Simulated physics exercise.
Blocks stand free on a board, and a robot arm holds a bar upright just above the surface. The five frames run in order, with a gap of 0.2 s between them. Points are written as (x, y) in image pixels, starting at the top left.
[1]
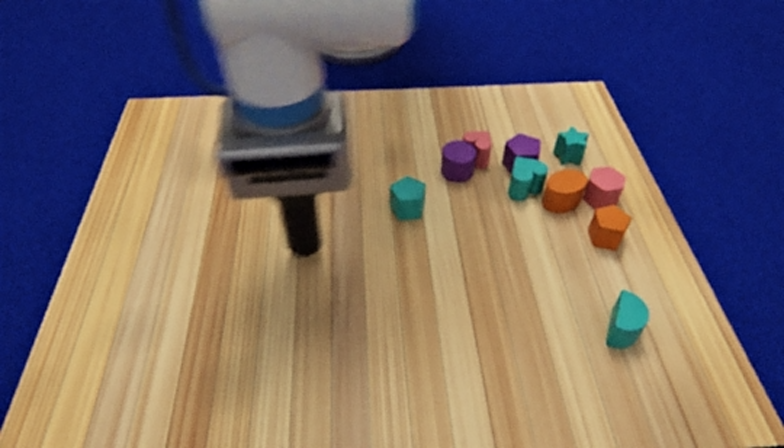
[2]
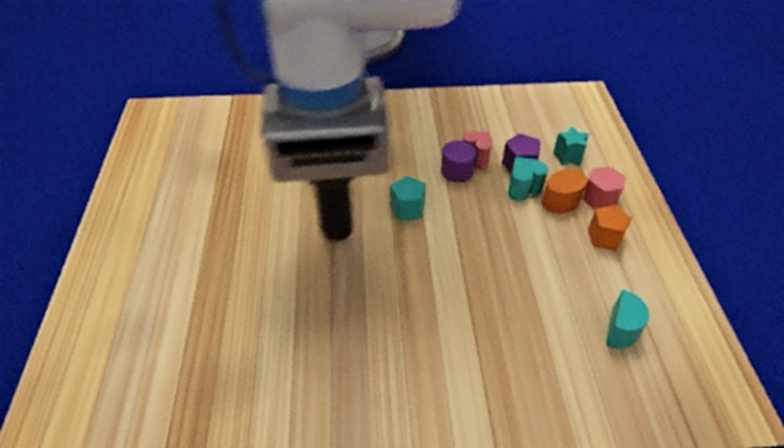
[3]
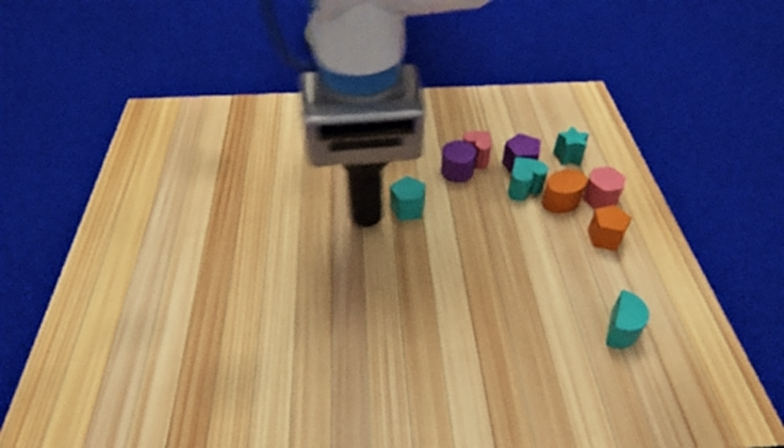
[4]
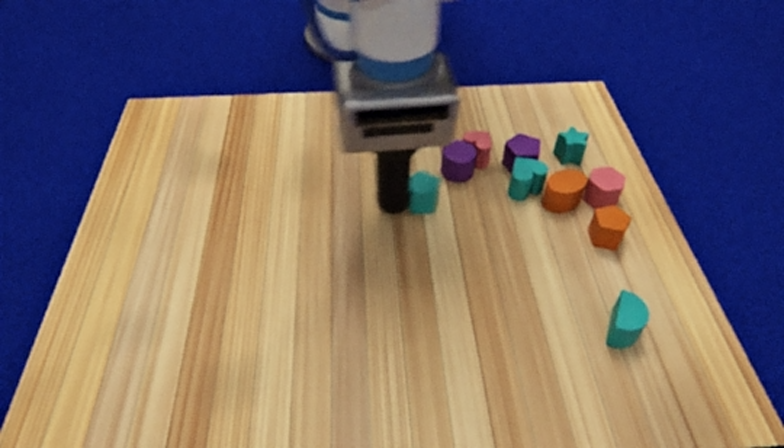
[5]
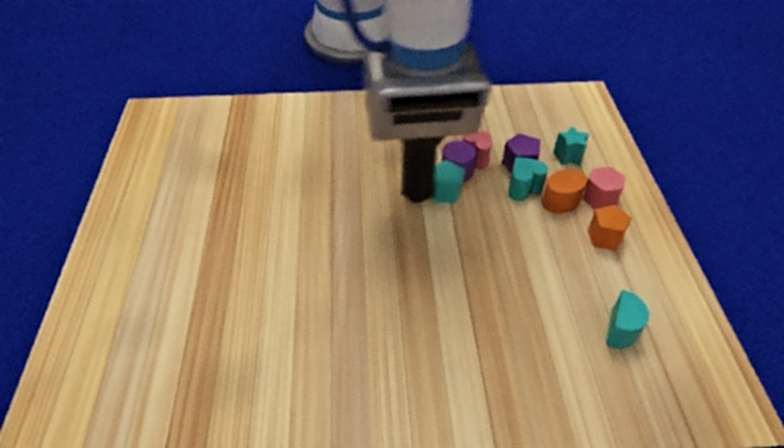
We see a robot arm move a dark upright bar rightward across a wooden board of scattered colourful blocks, meet a turquoise pentagonal block, and push it a short way right, up close to a purple cylinder.
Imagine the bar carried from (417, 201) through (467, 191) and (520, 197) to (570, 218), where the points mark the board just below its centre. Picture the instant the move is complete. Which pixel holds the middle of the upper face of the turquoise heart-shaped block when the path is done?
The middle of its top is at (560, 165).
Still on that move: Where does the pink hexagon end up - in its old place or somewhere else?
That one moves away.
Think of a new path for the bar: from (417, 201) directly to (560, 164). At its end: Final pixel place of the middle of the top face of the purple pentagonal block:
Expect it around (572, 111).
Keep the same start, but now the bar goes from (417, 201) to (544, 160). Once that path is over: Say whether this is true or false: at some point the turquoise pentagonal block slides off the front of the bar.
False.
What follows on the original path. One third of the way, bar (469, 181); turquoise pentagonal block (493, 156), turned 45° anticlockwise; purple cylinder (477, 136); pink heart-shaped block (493, 124).
Two thirds of the way, bar (522, 187); turquoise pentagonal block (506, 151), turned 55° anticlockwise; purple cylinder (476, 136); pink heart-shaped block (493, 123); turquoise heart-shaped block (551, 168), turned 30° anticlockwise; orange oval (577, 185); pink hexagon (613, 178).
At the end, bar (573, 208); turquoise pentagonal block (506, 151), turned 55° anticlockwise; purple cylinder (476, 136); pink heart-shaped block (493, 123); turquoise heart-shaped block (560, 165), turned 55° anticlockwise; orange oval (606, 191), turned 65° anticlockwise; pink hexagon (626, 175).
